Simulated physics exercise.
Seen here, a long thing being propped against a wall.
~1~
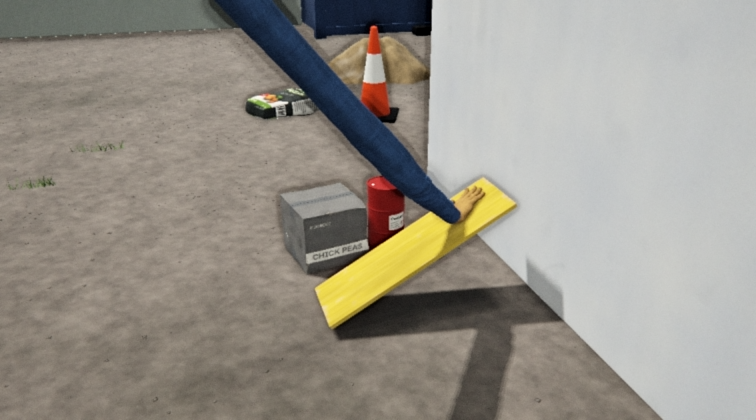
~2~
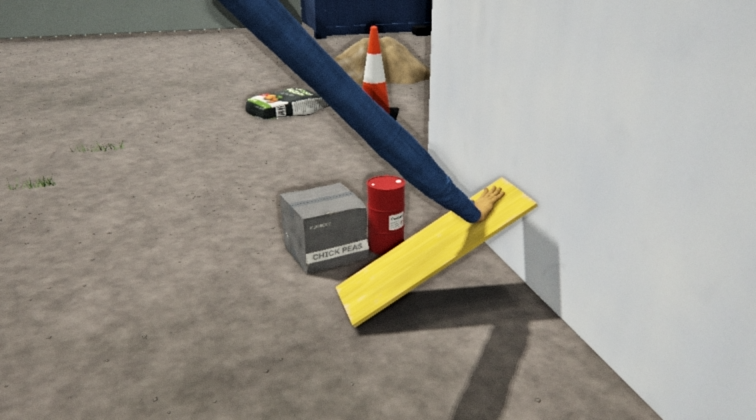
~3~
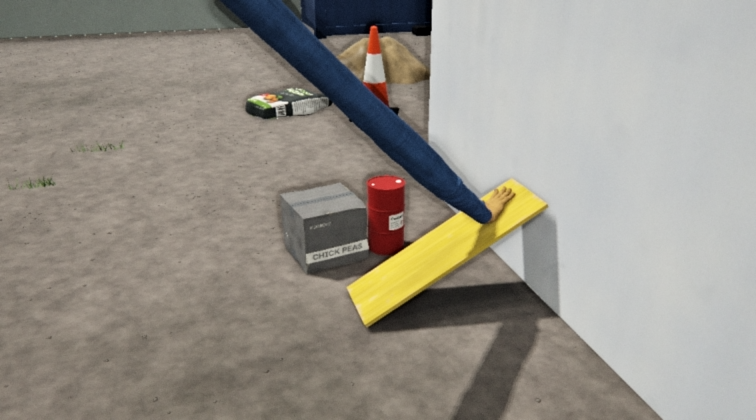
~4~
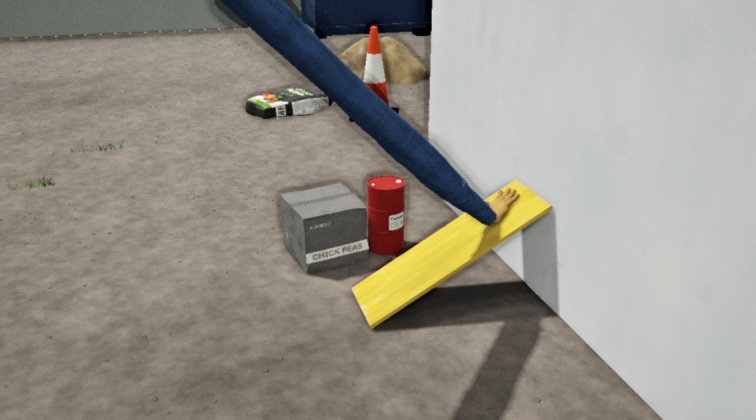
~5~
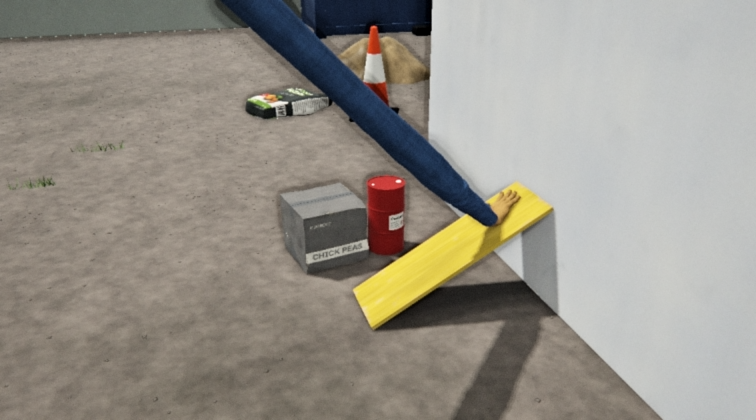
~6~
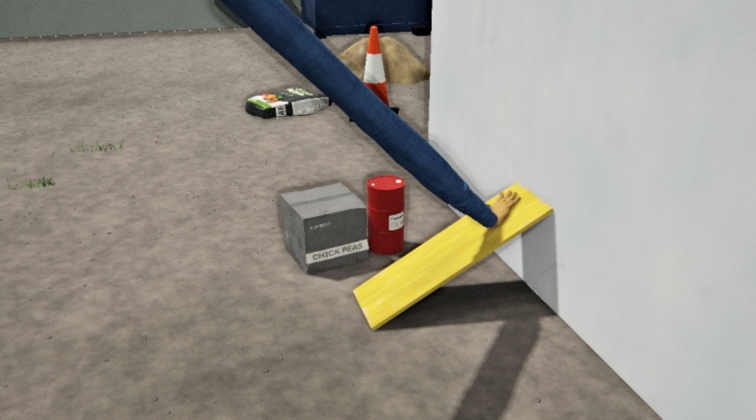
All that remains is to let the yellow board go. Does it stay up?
The board slides down.
Then, 0.30 s past the last view, yellow board leaning 6° more than when let go near (445, 262).
Then, 0.50 s past the last view, yellow board leaning 29° more than when let go near (434, 298).
Then, 0.60 s past the last view, yellow board leaning 29° more than when let go near (434, 297).
Then, 2.30 s past the last view, yellow board leaning 29° more than when let go near (434, 298).
Finally, moved from the start, yellow board; the other 2 still in place. Final places as the last picture's camera would see them, yellow board near (434, 298). The board slips out.
